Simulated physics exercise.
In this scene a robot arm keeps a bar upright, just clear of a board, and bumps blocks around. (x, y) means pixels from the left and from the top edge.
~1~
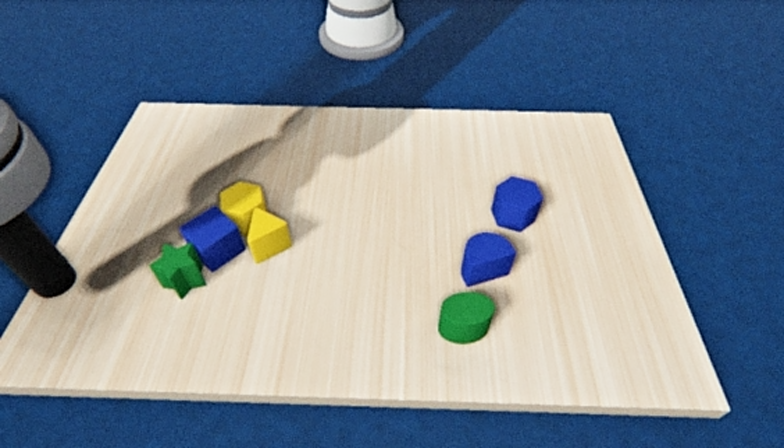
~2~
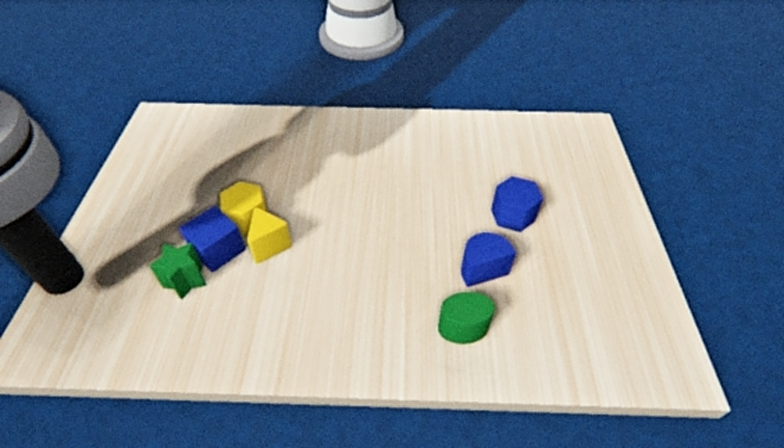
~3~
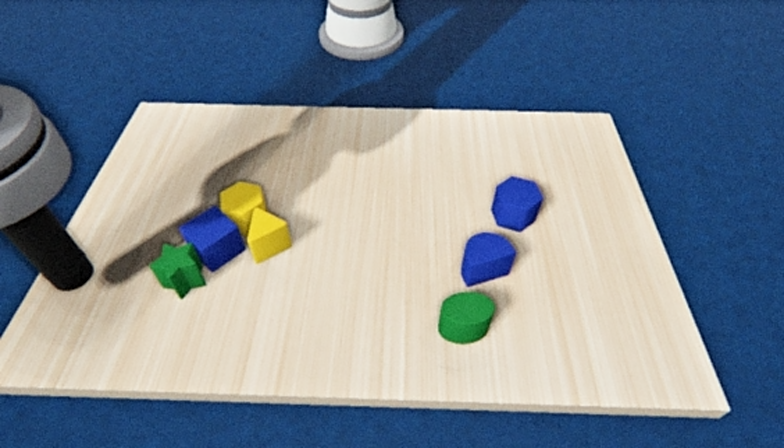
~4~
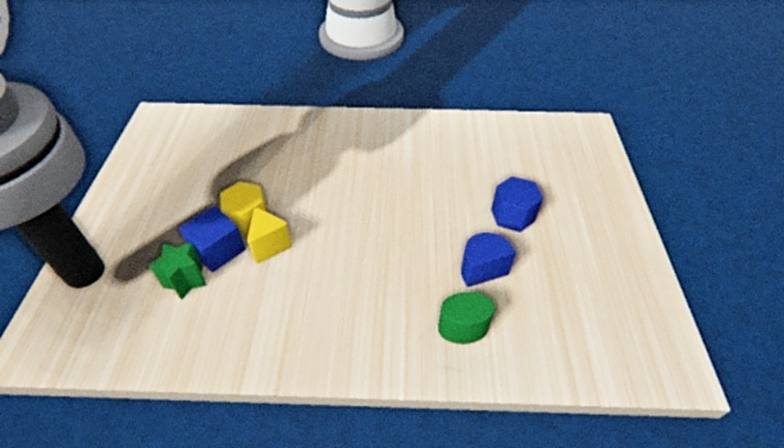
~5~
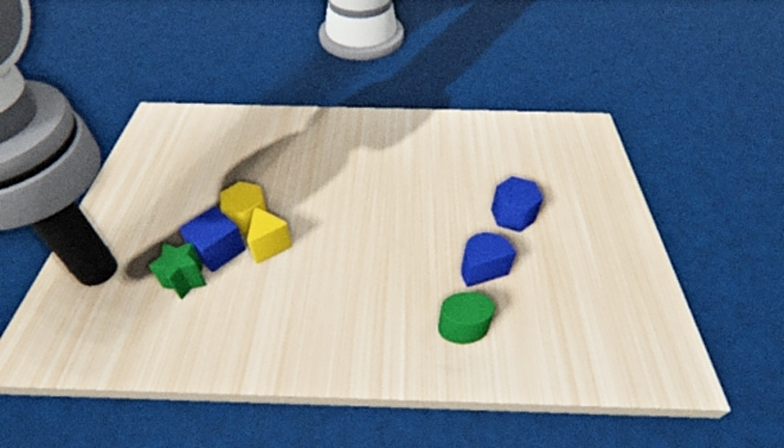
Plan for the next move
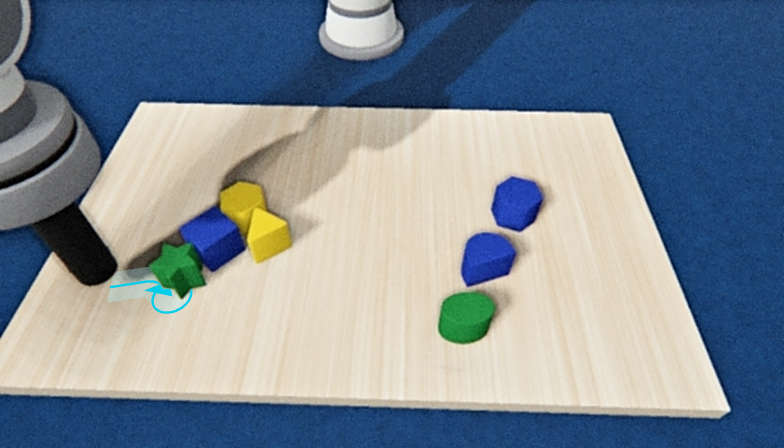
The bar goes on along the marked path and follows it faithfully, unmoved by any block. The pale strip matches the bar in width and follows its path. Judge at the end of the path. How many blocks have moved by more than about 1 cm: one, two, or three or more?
The number is one.
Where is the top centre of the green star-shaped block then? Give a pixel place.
When the path ends, it will be at (198, 265).
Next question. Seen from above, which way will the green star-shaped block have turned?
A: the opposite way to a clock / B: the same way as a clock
It's A.
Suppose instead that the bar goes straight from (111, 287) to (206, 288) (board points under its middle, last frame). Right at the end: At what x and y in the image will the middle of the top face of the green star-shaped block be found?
In the picture, it is at (231, 262).
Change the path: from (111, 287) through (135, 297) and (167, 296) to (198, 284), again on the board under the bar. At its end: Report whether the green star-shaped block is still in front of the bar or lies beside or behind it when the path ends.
It is driven along in front.
The drawn path runs from (111, 287) via (136, 283) and (159, 283), ending at (172, 296).
On the path given first. Halfway along, bar at (138, 266); nothing pushed yet.
At the end, bar at (163, 281); green star-shaped block at (198, 265), turned 35° anticlockwise; blue square not moved.
